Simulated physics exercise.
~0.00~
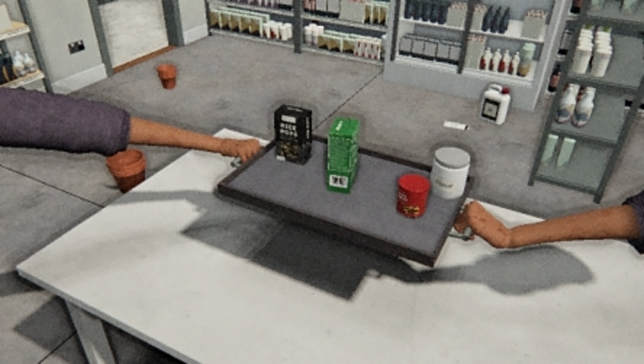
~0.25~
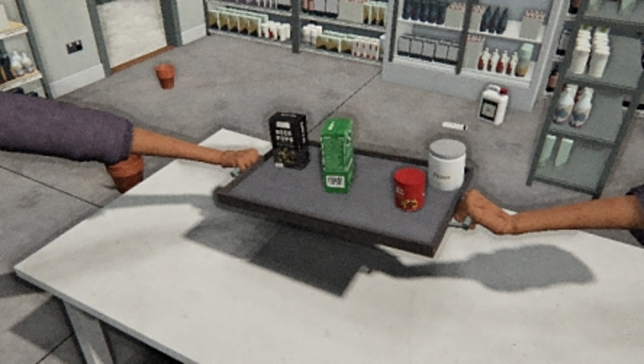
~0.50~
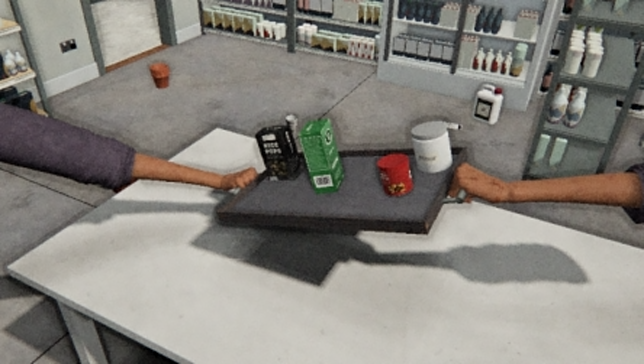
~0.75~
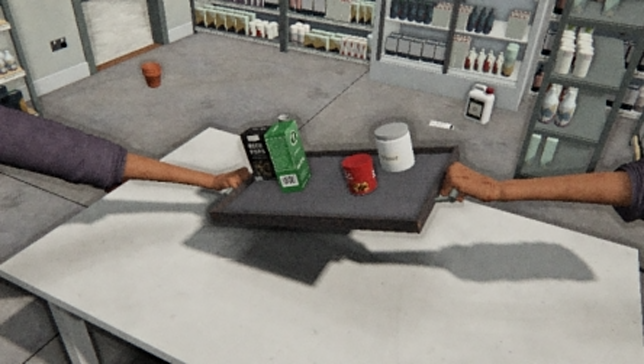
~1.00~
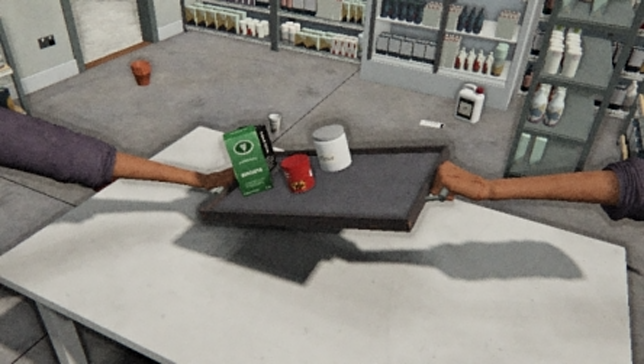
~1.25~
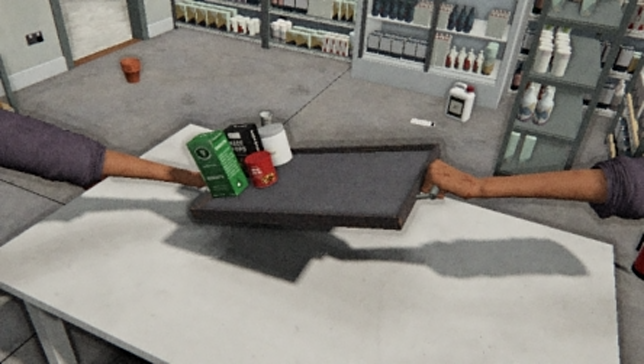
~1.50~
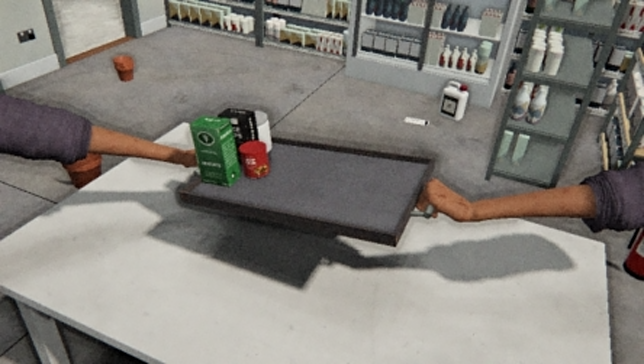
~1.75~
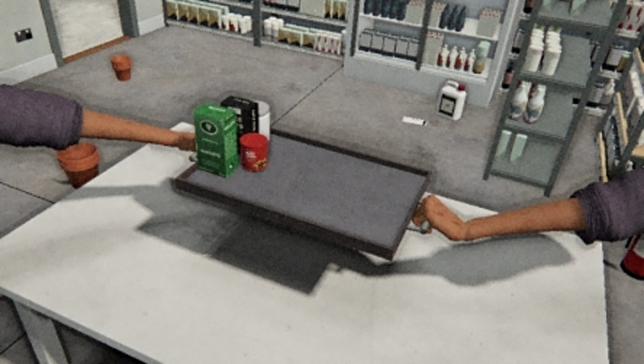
The clip opens on two hands holding a dark rimmed tray above a white table in a room lined with stocked shelves, with a black carton, a green carton, a red tin and a white jar standing on it. The hands tip the tray so its left side drops. The tin, the jar and the green carton slide left, while the black carton shifts only a little, and the items bunch together at the low end. The hands then bring the tray back toward level. It ends with everything still upright, clustered at the left end, the rest of the tray empty.
